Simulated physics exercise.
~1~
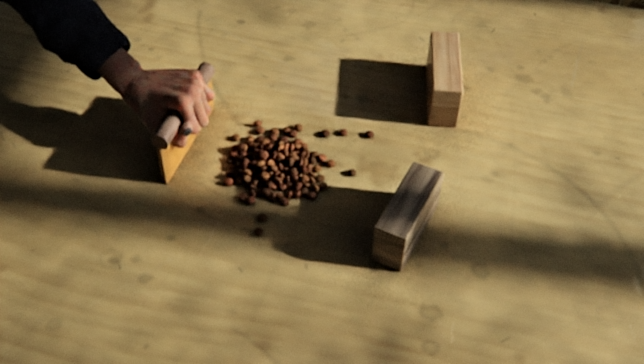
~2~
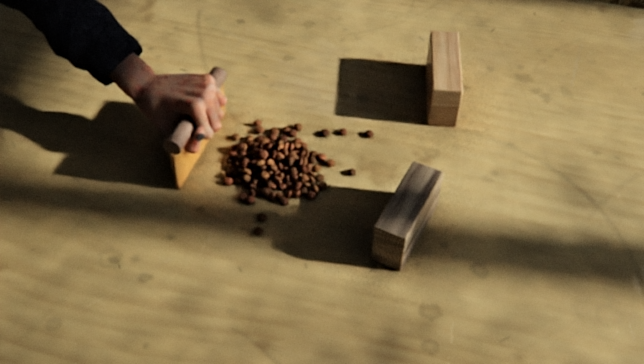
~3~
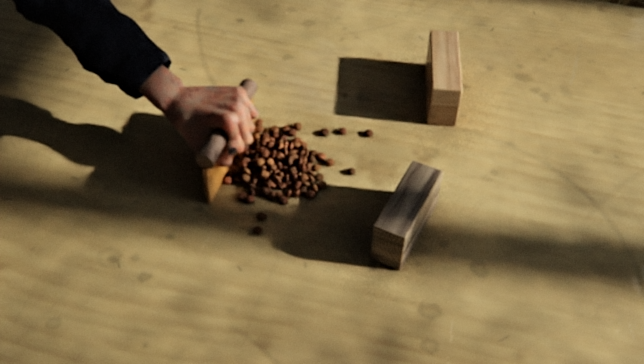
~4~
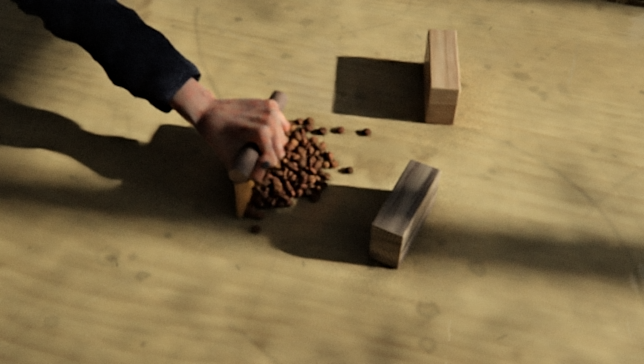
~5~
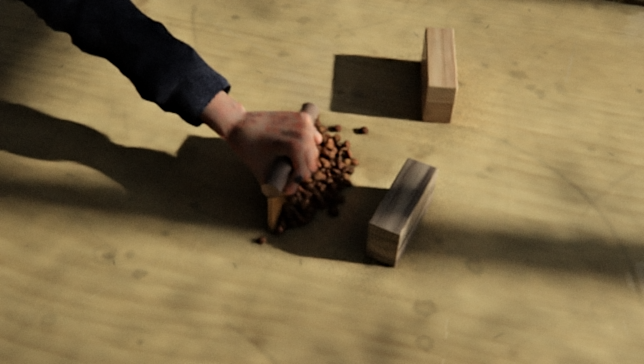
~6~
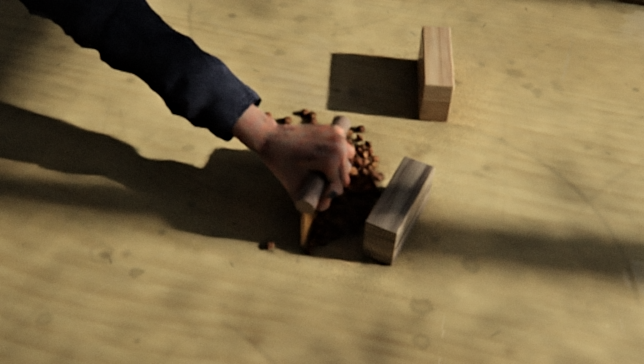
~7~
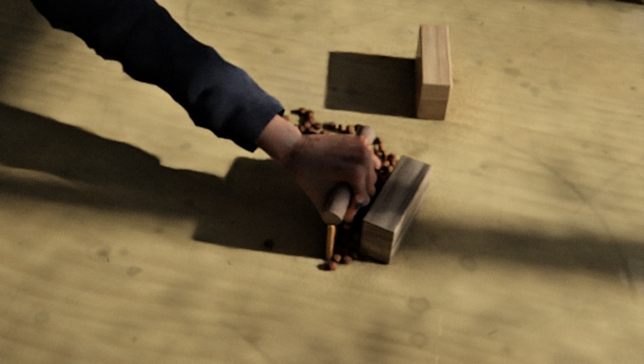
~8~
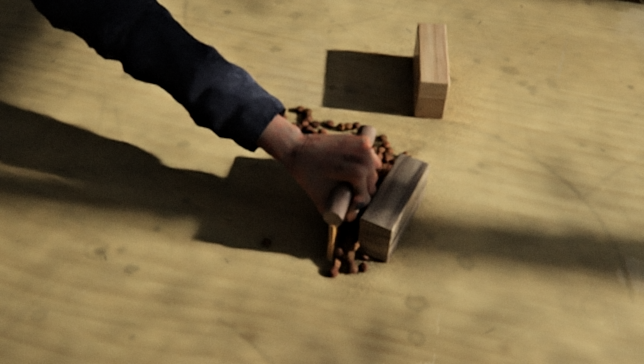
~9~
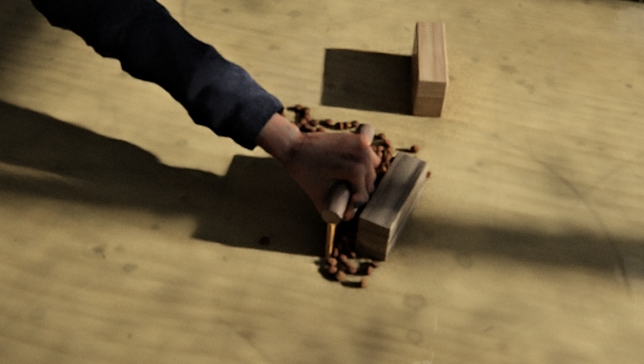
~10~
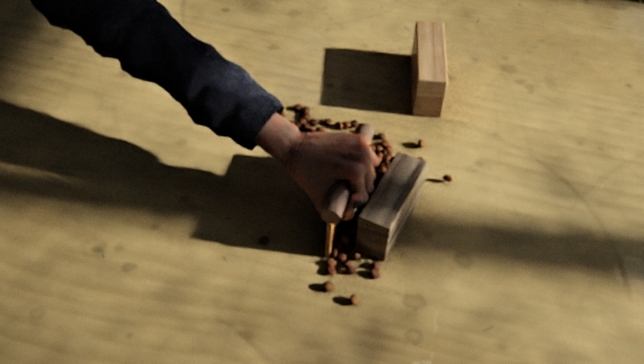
On a pale wooden surface, a hand pushed a small scraper rightward into a pile of brown kibble, driving it against the nearer of two wooden blocks, where the hand stopped and most pieces stayed bunched while a few spilled around the block.
